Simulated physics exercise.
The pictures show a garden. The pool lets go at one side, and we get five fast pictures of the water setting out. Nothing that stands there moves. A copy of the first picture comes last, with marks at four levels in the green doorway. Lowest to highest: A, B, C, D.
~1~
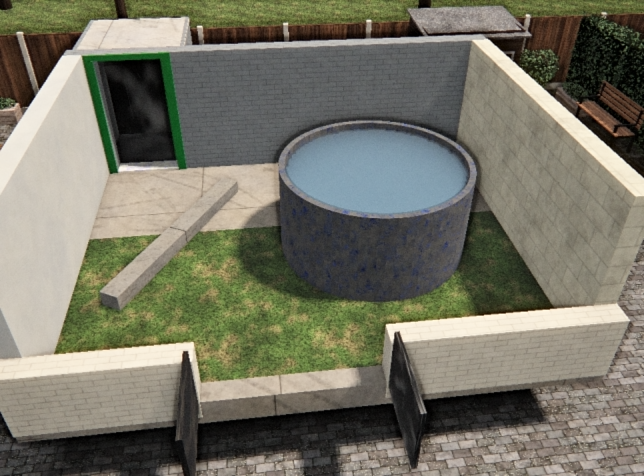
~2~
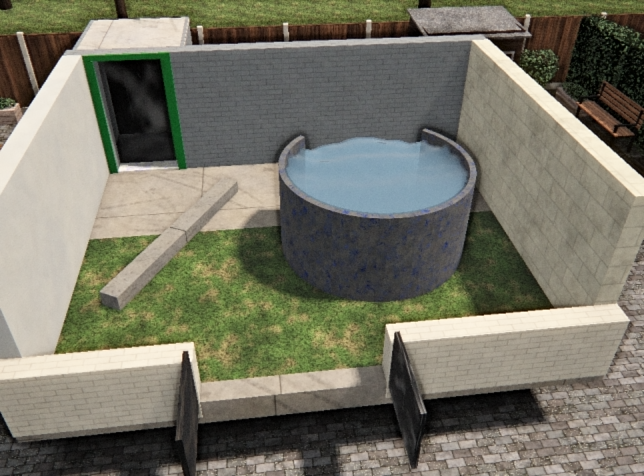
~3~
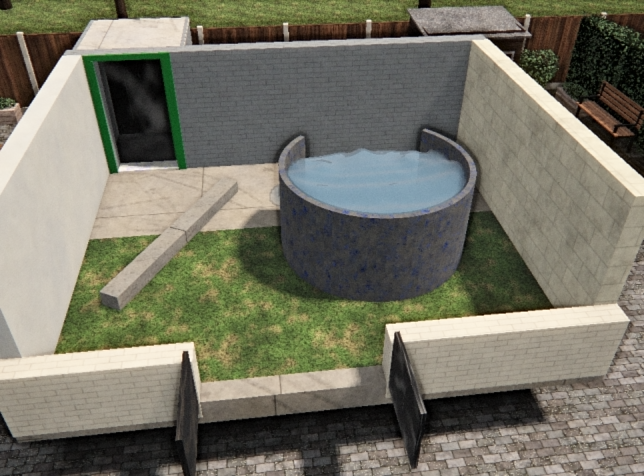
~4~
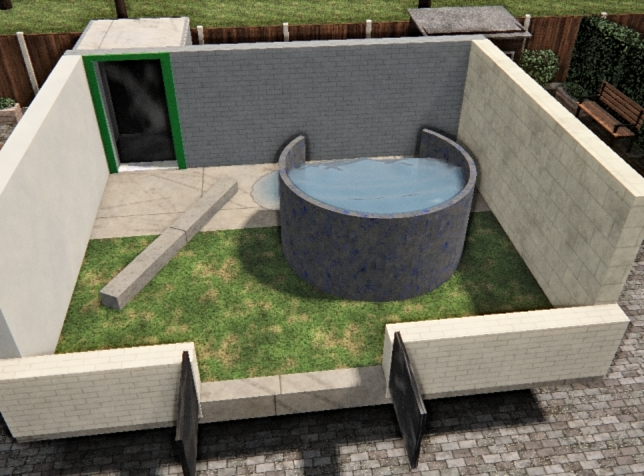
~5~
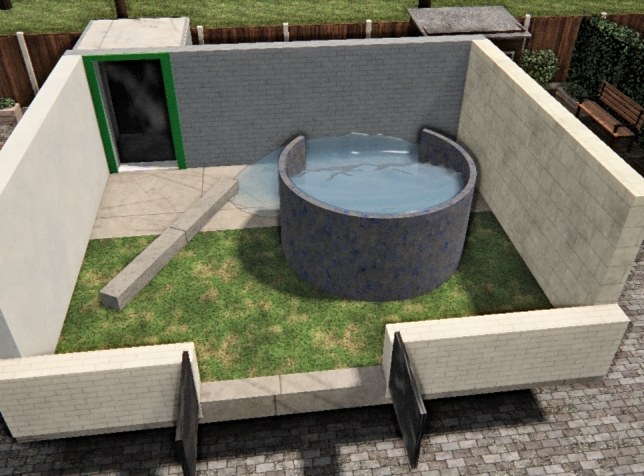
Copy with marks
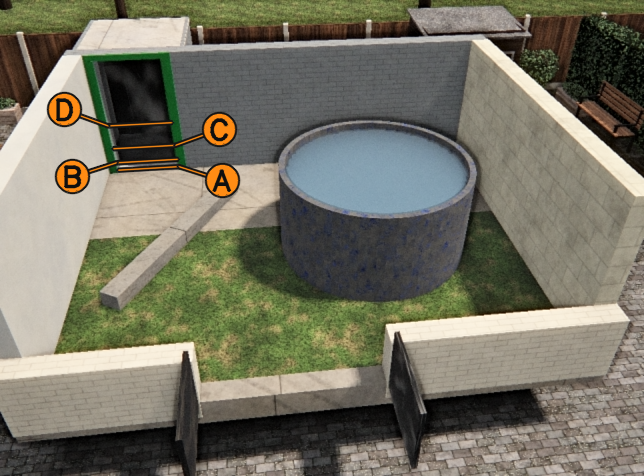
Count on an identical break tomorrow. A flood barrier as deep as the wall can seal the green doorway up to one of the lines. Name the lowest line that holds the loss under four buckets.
Choose C.
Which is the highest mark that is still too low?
The answer is B.
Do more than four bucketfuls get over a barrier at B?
Yes, that goes wrong.
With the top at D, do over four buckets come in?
No, not at all.
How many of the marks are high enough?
Two of them.
On the marked copy, A at (148, 168); B at (147, 161); C at (144, 147); D at (140, 124); from the bottom up A, B, C, D.
Choosing A, dozens of bucketfuls pour in.
Choosing B, about 11 bucketfuls get in.
Choosing C, a bucket or two gets in.
Choosing D, nothing gets over.
